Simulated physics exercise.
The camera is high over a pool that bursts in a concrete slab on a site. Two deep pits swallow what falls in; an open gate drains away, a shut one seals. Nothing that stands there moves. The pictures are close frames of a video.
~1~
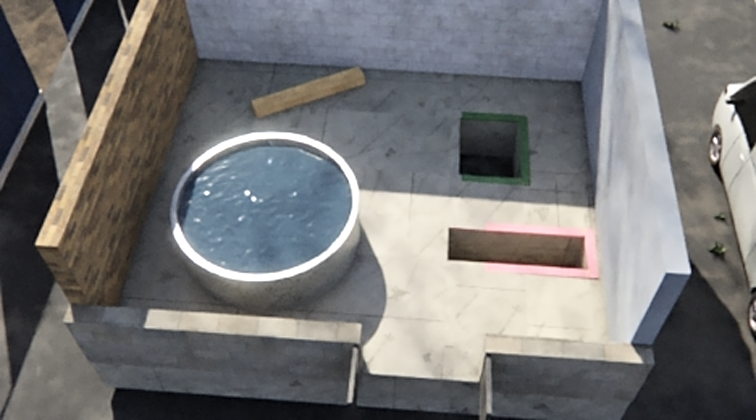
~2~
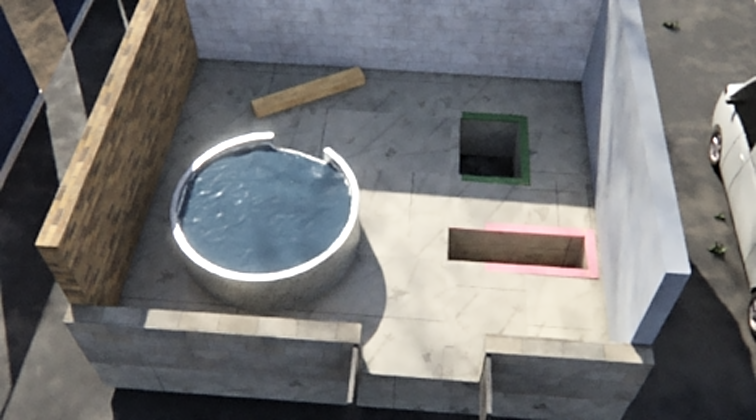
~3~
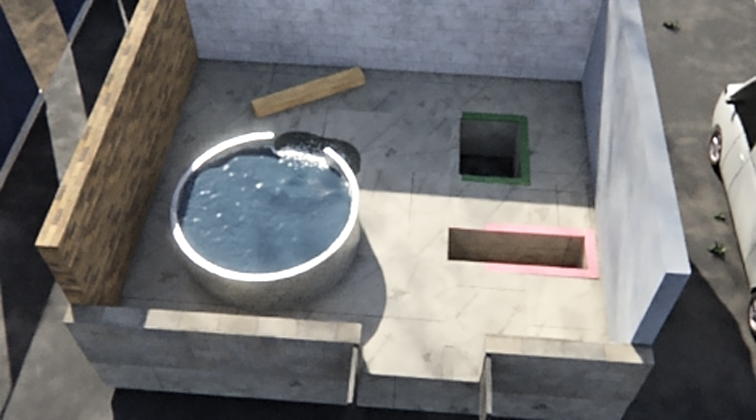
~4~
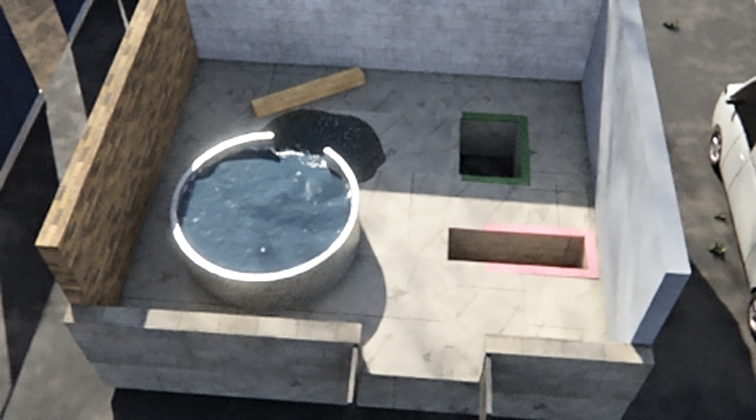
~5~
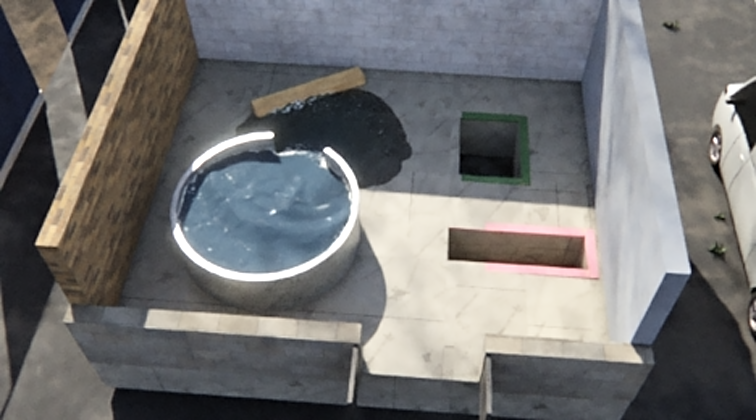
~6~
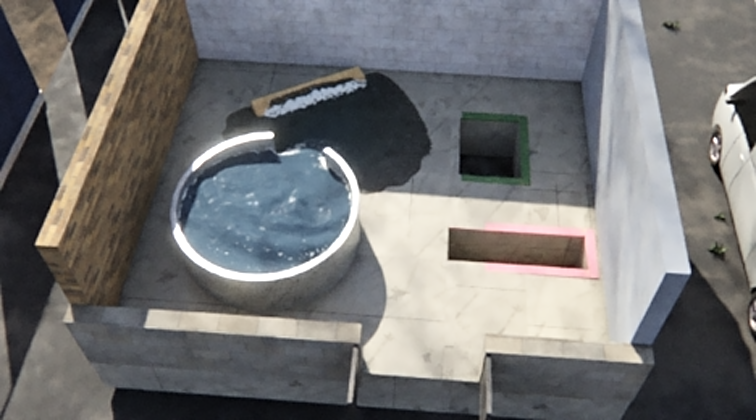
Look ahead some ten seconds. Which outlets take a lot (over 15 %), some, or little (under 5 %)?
One by one: The gate takes less than 5 %; the green pit takes more than 15 %; the pink pit takes more than 15 %.
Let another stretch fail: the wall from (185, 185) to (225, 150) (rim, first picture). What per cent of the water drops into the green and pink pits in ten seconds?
Roughly, in per cent: Green 14, pink 12.
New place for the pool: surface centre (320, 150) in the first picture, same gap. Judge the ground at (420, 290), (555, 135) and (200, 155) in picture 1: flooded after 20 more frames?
One after the other: Dry, awash, under water.
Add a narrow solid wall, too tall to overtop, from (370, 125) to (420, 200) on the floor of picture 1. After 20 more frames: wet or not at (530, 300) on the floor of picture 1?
Answer: No water.
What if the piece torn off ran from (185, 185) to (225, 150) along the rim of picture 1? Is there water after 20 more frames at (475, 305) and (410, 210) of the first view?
In turn: Dry, free of water.
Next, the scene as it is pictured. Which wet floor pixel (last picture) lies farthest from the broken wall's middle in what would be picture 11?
Close to (489, 78).
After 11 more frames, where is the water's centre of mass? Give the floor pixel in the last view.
I would point to (318, 178).
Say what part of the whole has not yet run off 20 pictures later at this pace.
Some 96 per cent.
A moment on, water covers 30 % of the floor; the gate 0 %, the green pit 0 %, the pink pit 0 %.
Next, water covers 40 % of the floor; the gate 0 %, the green pit 2 %, the pink pit 0 %.
Then, water covers 50 % of the floor; the gate 0 %, the green pit 4 %, the pink pit 1 %.
Later, water covers 65 % of the floor; the gate 0 %, the green pit 11 %, the pink pit 11 %.
In the end, water covers 75 % of the floor; the gate 0 %, the green pit 18 %, the pink pit 24 %.
